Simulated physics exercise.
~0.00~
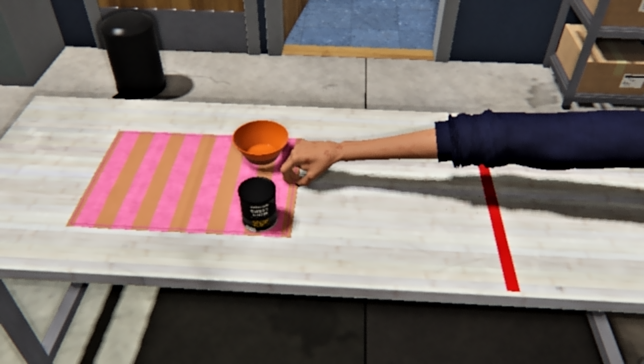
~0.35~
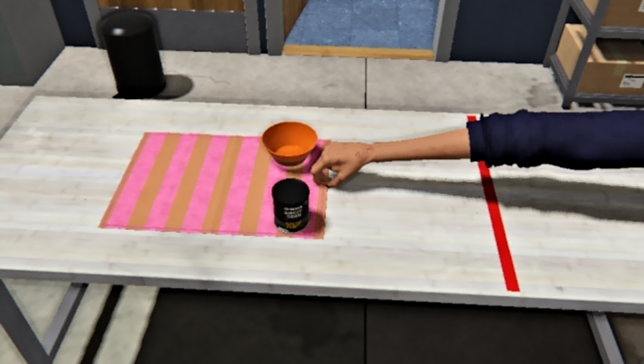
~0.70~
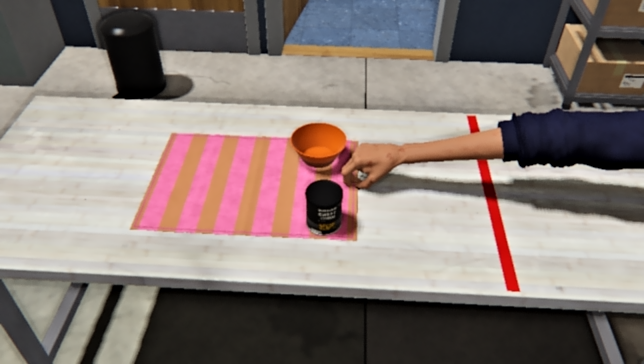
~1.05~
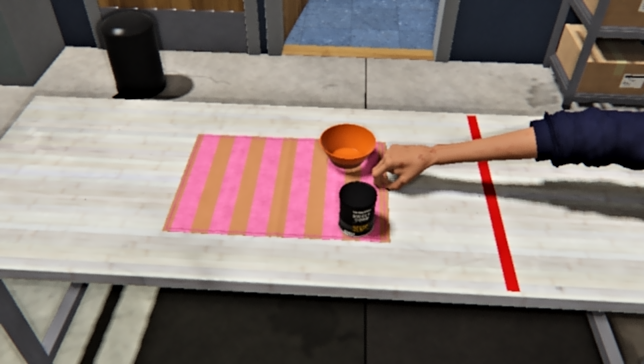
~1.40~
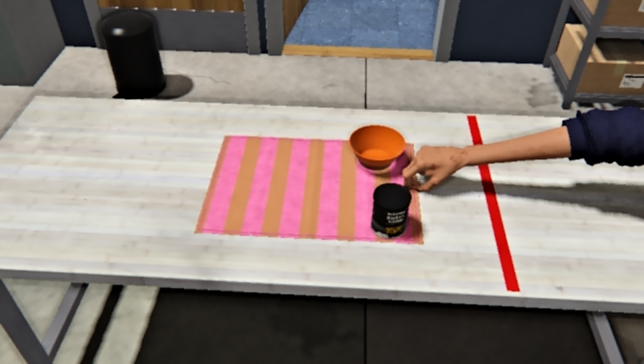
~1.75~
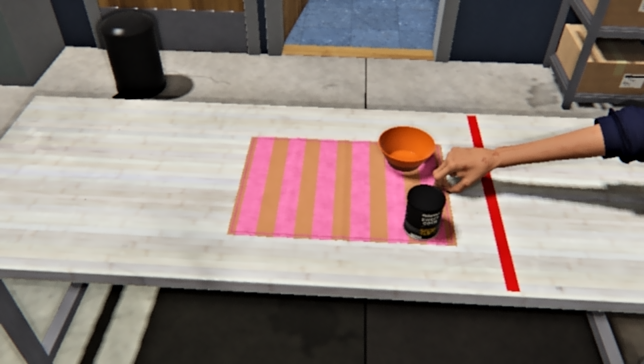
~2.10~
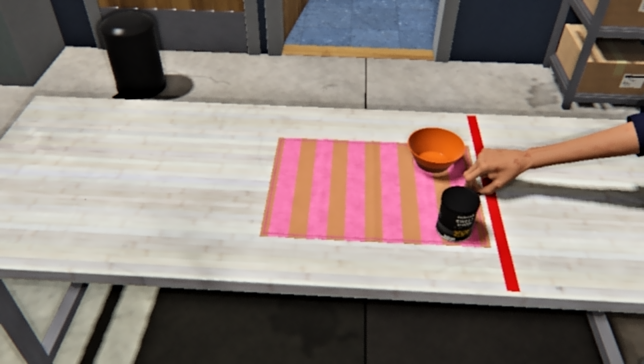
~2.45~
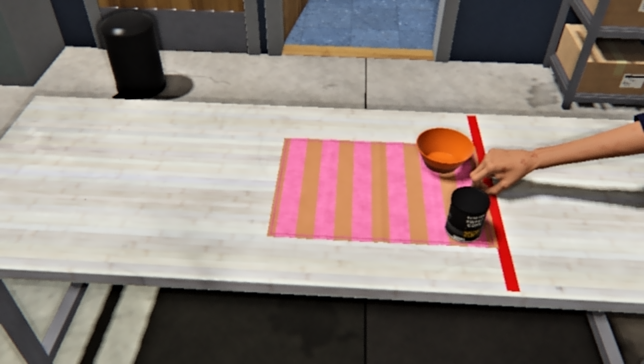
At the start, a pink and tan striped cloth lies flat on a pale table, with an orange bowl and a black tin resting near its right edge. A hand reaching in from the right, in a dark blue sleeve, holds that edge and begins pulling the cloth to the right. The cloth slides steadily across the table toward a strip of red tape, and the bowl and tin ride along with it. As the edge reaches the tape, the movement slows to a small final shift. It ends with the cloth's edge at the tape and both objects still upright on it.
